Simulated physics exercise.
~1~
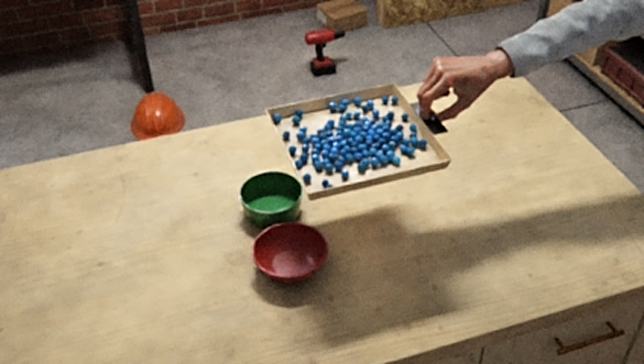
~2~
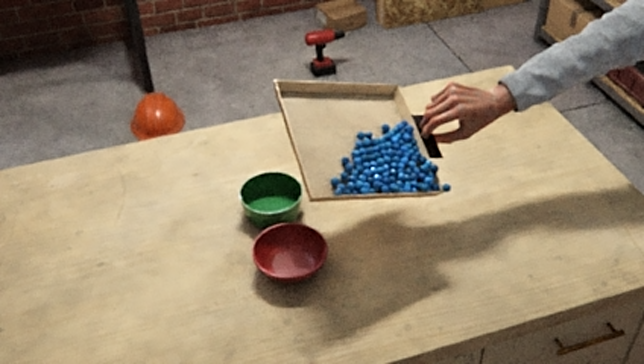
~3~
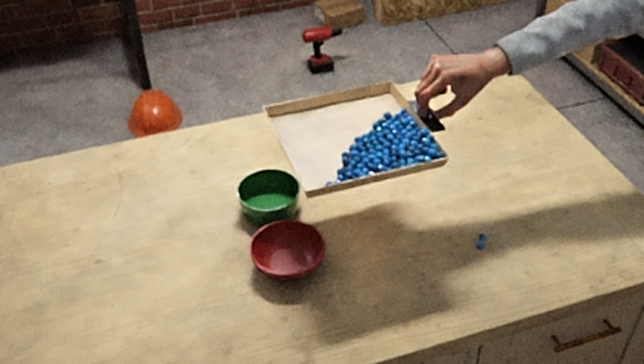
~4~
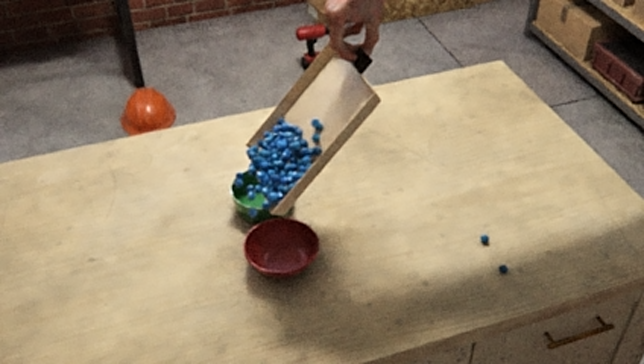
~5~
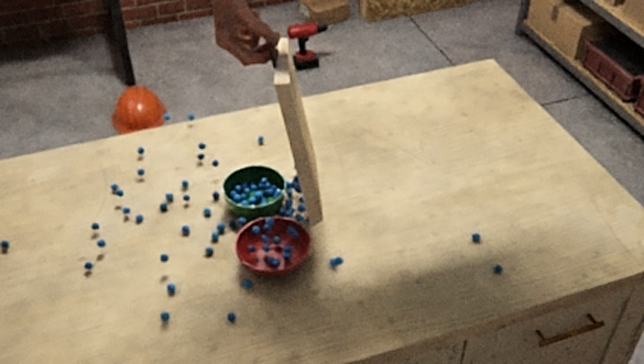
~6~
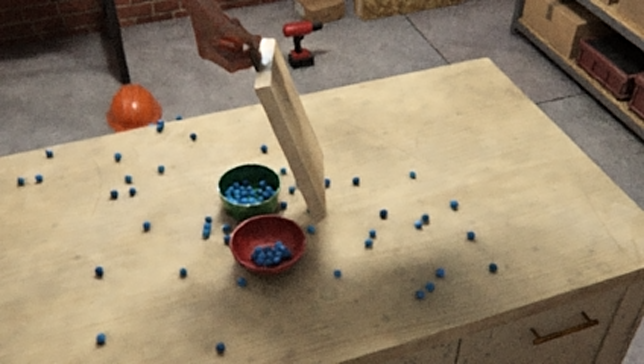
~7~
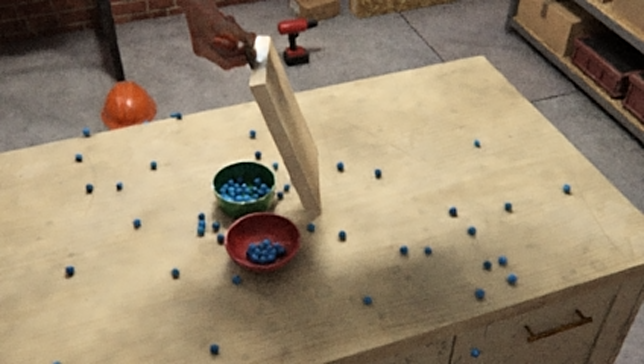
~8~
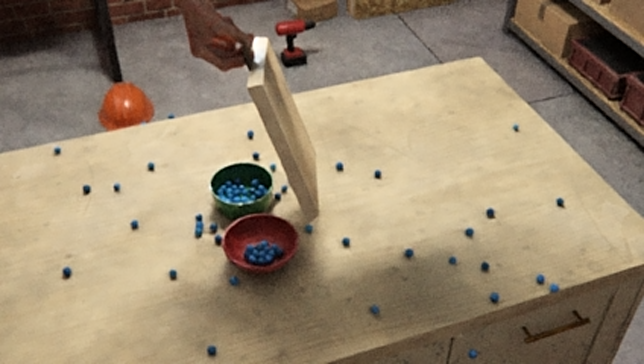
A tray of blue balls, held by a hand, tipped, levelled, then moved left and tipped steeply over a green bowl and a red bowl; some landed in each, more in the green, but most scattered across the table.
